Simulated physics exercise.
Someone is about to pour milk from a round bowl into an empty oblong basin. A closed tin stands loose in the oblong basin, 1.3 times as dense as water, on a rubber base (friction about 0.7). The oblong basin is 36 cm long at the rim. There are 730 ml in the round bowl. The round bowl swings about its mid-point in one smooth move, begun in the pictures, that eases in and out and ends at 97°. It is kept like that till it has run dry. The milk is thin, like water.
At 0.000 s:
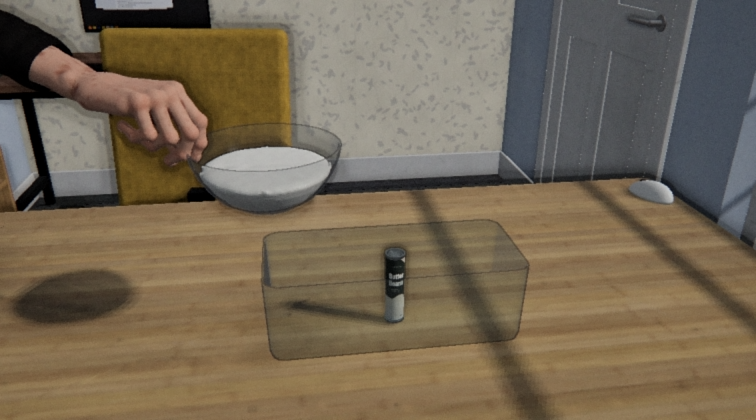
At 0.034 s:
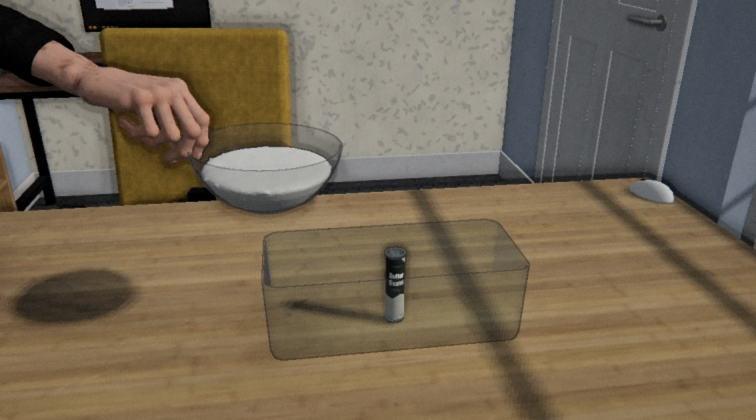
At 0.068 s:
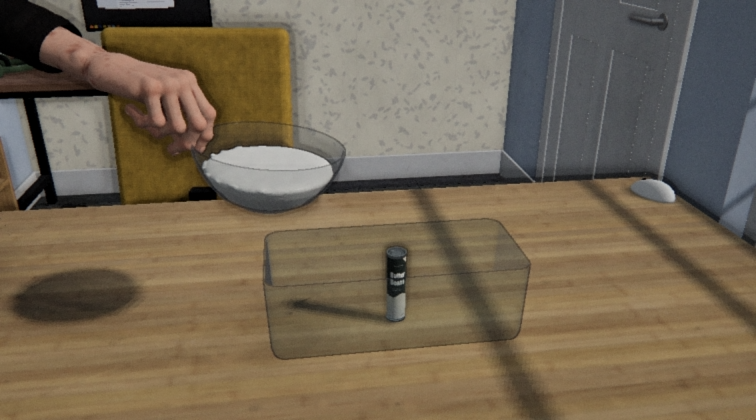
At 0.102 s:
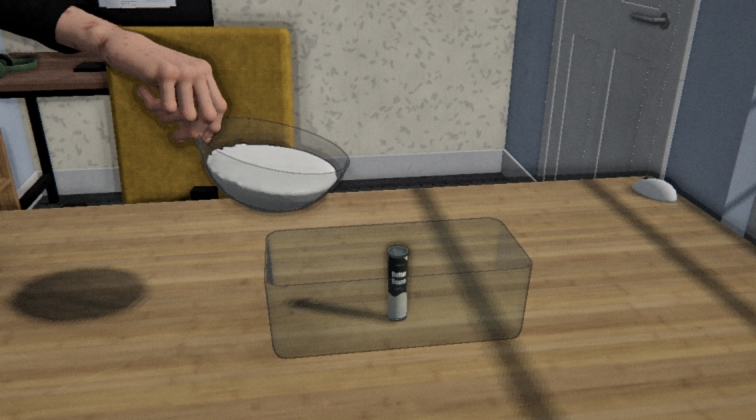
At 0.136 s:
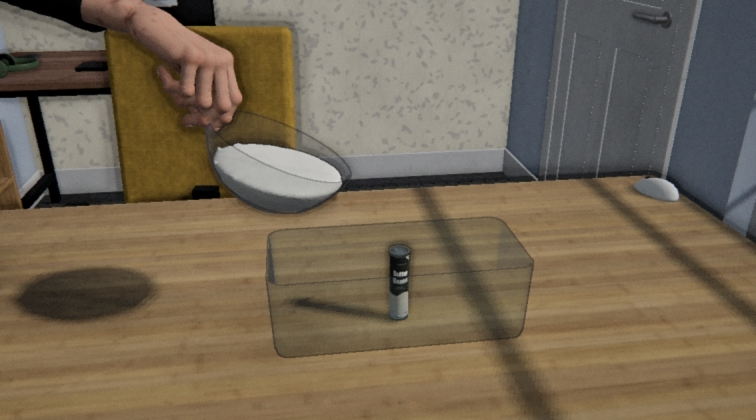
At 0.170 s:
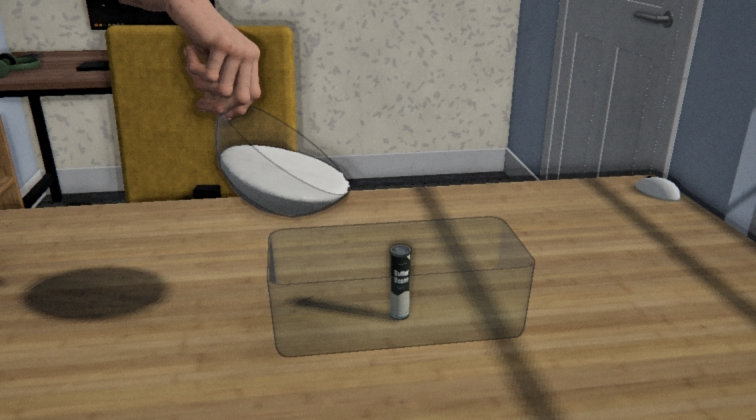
At a wooden table, a hand held a clear round bowl of milk beside a see-through oblong basin with a small closed tin inside, then smoothly tilted the bowl down to the right.
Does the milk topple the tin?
It goes over.
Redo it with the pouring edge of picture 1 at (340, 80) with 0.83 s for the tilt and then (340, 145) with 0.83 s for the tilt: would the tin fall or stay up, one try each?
First it stays up; then it keeps standing.
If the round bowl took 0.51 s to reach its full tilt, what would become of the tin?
Then it topples.
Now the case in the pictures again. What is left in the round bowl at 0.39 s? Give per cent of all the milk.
Near 7 in a hundred.
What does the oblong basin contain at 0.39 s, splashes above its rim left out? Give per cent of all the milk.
Some 68 per cent.
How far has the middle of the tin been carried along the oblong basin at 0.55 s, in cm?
Some 1 cm.
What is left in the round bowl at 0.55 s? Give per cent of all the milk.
Some 0 per cent.
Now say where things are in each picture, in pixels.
The first picture shows tilt 0°; pouring edge (340, 143); surface from (200, 169) to (331, 163); the oblong basin's rim runs from (263, 260) to (513, 243); the tin's top is at (395, 256).
The second picture shows tilt 2°; pouring edge (341, 145); surface from (201, 168) to (332, 164).
The third picture shows tilt 7°; pouring edge (345, 151); surface from (203, 164) to (333, 166).
The fourth picture shows tilt 15°; pouring edge (348, 160); surface from (207, 158) to (337, 169).
The fifth picture shows tilt 25°; pouring edge (350, 173); surface from (214, 155) to (338, 173).
The sixth picture shows tilt 37°; pouring edge (348, 187); surface from (220, 154) to (338, 177).
After 0.39 s the tilt is 97° and 7 per cent is still to pour; the tin stands where it began.
After 0.55 s the tilt is 97° and 0 per cent is still to pour; the tin leans 6°.
After 0.72 s the tilt is 97° and 0 per cent is still to pour; the tin stands where it began.
After 0.90 s the tilt is 97° and 0 per cent is still to pour; the tin leans 39°.
In the end the tin lies on its side.
